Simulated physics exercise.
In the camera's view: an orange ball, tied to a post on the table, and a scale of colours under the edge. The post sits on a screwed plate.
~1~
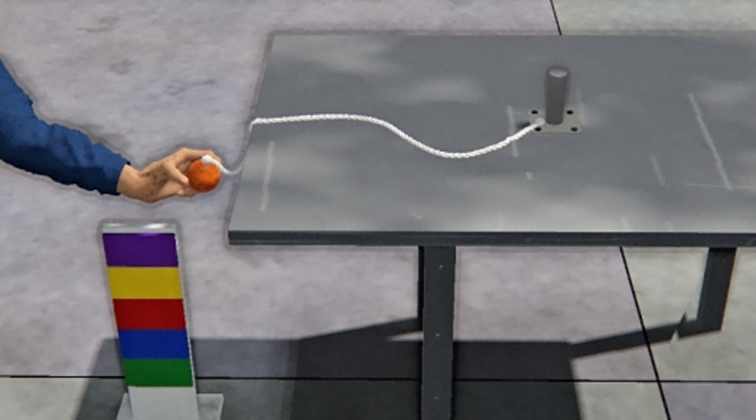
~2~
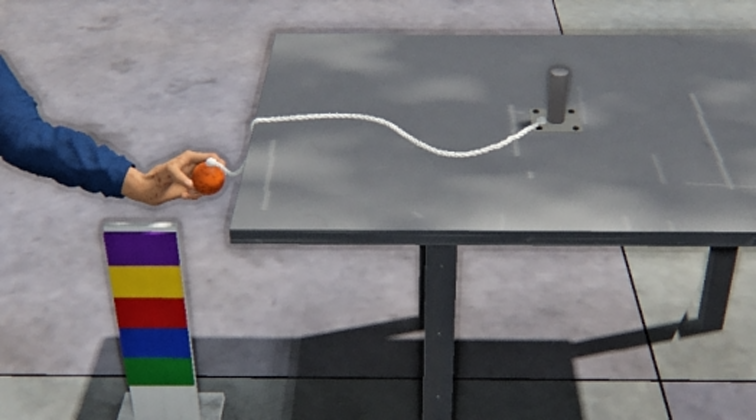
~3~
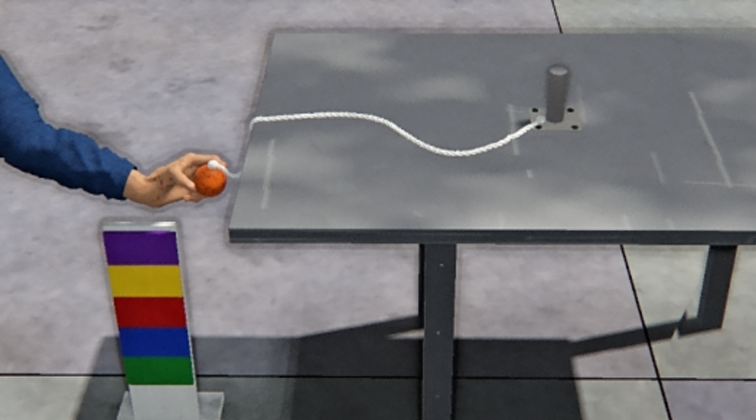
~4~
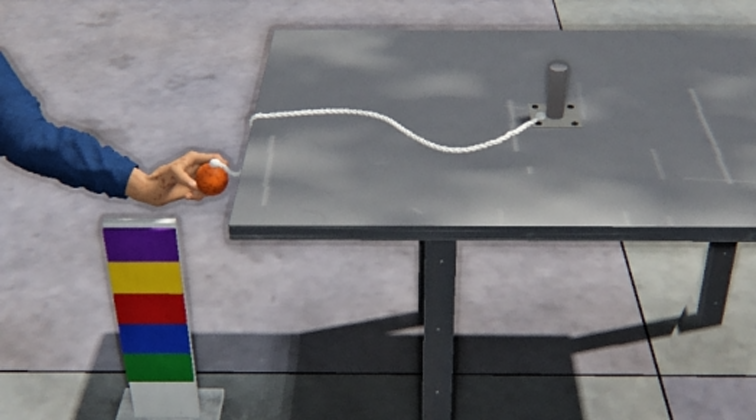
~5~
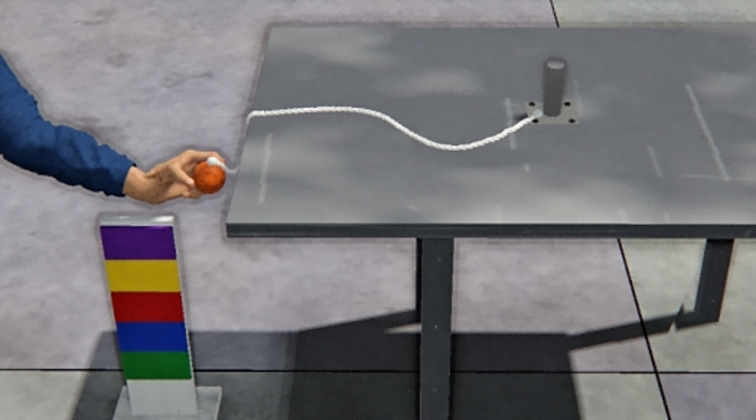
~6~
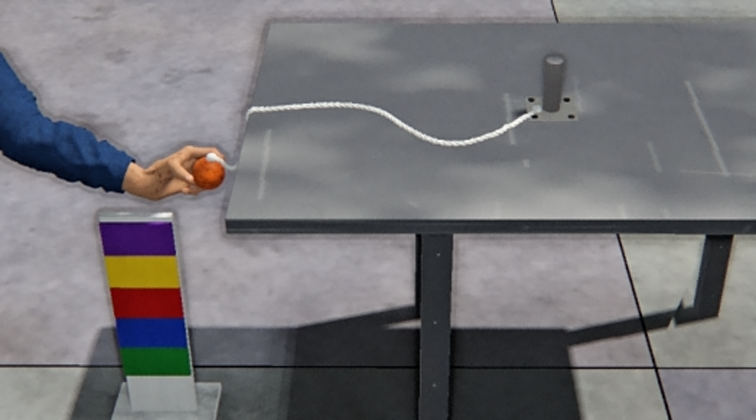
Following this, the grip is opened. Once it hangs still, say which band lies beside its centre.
It is the yellow band.
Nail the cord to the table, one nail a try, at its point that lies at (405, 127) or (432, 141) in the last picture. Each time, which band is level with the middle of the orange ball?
Try one: Purple. Try two: Purple.
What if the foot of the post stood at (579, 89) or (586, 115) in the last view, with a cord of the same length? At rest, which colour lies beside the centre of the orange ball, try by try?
Taking the two spots in turn: Purple, then purple.
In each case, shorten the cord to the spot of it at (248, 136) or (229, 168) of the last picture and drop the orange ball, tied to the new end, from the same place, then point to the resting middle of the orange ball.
Roughly (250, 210), then roughly (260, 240).
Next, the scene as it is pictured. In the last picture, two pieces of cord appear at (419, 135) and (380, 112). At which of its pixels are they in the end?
First one close to (384, 118), second close to (322, 121).
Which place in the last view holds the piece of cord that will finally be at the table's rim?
(308, 106).
Soon after, ball near (286, 268); level with yellow.
After that, ball near (253, 269); level with yellow.
In the end, ball near (254, 273); level with yellow. Its centre hangs level with the yellow band.
